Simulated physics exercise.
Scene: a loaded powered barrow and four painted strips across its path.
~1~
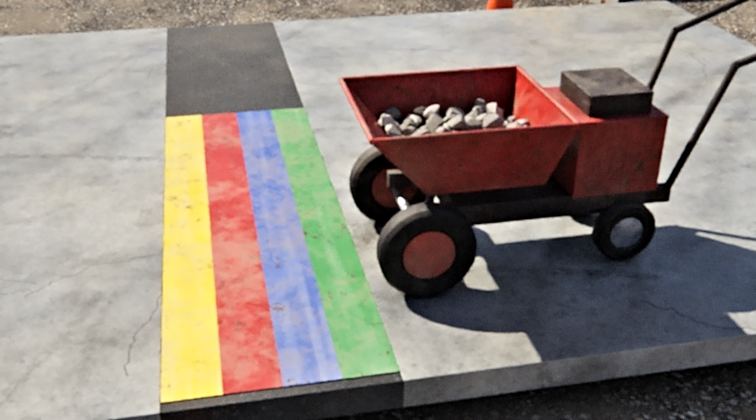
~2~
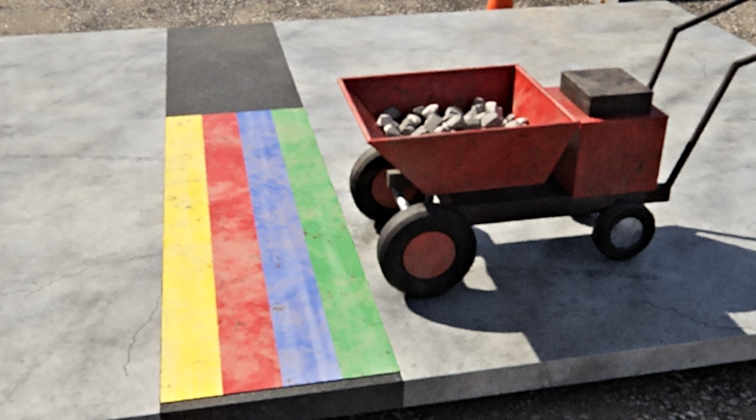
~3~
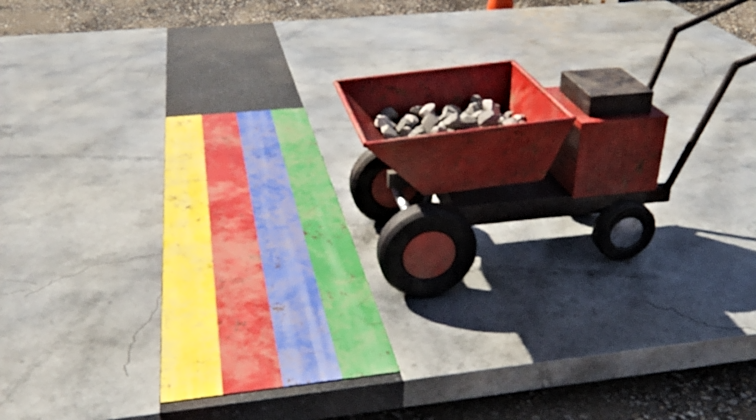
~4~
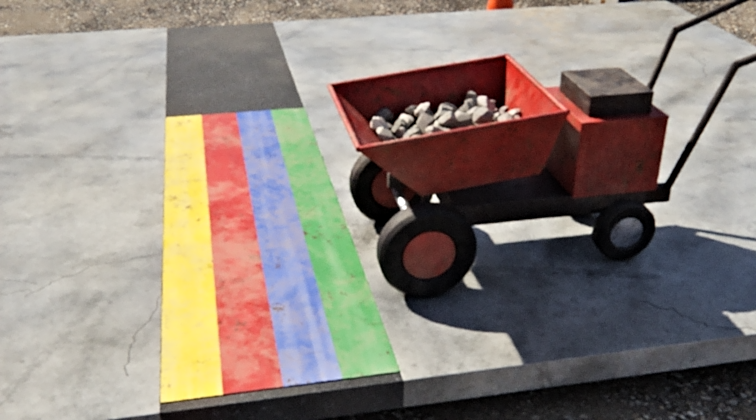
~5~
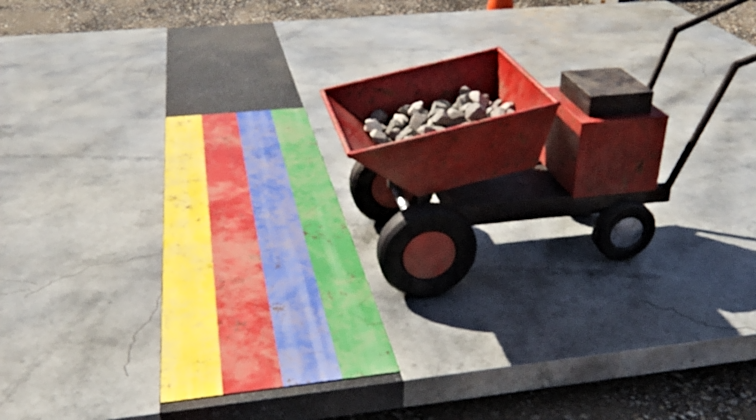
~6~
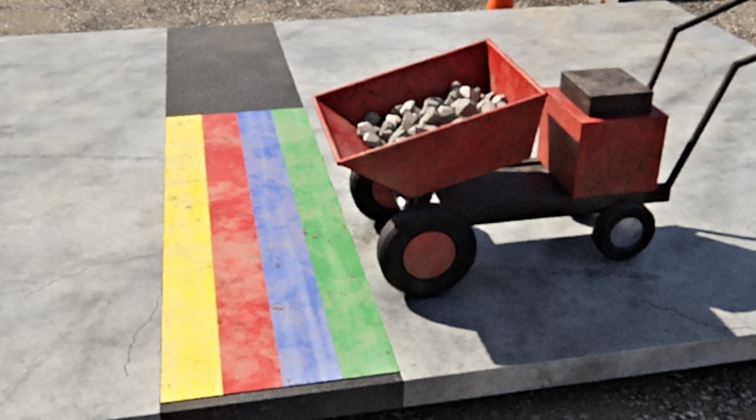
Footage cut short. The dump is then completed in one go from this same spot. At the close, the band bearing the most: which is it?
It is the red band.
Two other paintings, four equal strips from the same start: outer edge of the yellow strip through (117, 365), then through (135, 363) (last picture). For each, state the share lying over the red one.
Roughly 30 per cent first, then 30 per cent.
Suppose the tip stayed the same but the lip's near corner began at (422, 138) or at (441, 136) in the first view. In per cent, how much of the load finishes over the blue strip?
About 40 percent the first time, about 30 percent the second.
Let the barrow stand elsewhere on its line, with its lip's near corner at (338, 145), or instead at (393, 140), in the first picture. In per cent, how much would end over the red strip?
30 and 30 in a hundred, in that order.
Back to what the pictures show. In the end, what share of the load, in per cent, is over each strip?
The green strip carries 0 per cent, the blue strip 10 per cent, the red strip 35 per cent and the yellow strip 15 per cent.
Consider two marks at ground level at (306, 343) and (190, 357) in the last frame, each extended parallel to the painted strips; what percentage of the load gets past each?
Estimate: 70 %, then 10 %.
Shortly afterwards, skip tipped steeply; the whole lot in the skip.
Next, skip tipped right over; the bulk in the skip; a little over the blue strip; a little over the red strip.
Some moments later, skip tipped right over; near a third in the skip; a little over the blue strip; near a third over the red strip; a little over the yellow strip; a little off the paint.
In the end, skip tipped right over; near a third in the skip; none at all over the green strip; a little over the blue strip; near a third over the red strip; a little over the yellow strip; a little off the paint.
